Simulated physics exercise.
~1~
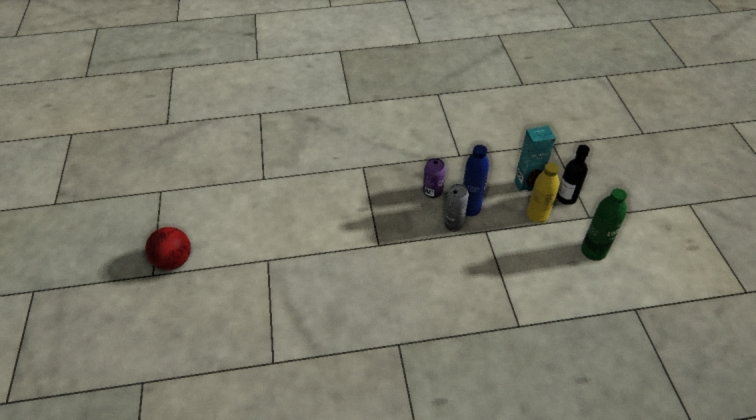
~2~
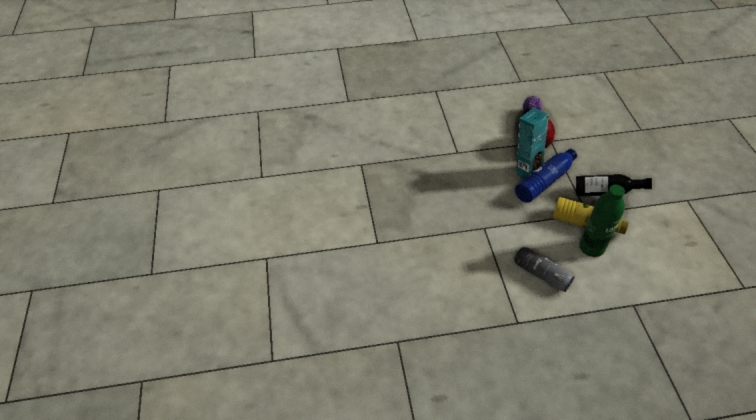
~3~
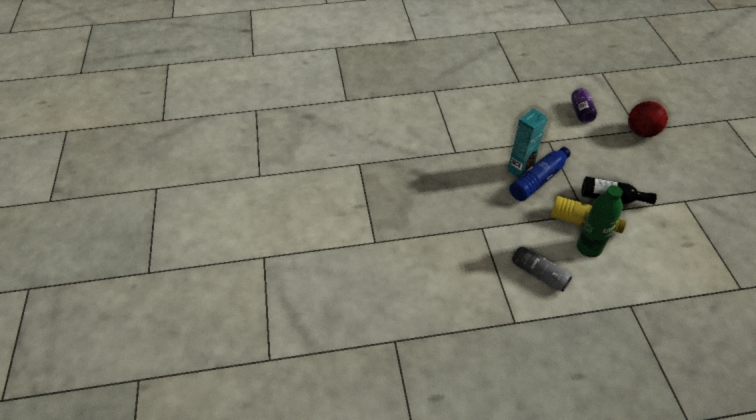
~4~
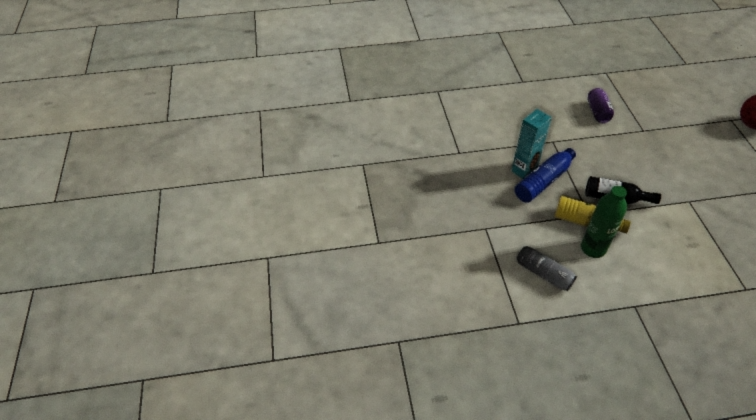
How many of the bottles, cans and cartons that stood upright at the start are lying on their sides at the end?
Five of them end up on their sides, namely the purple can, the grey can and the yellow, blue and black bottles.
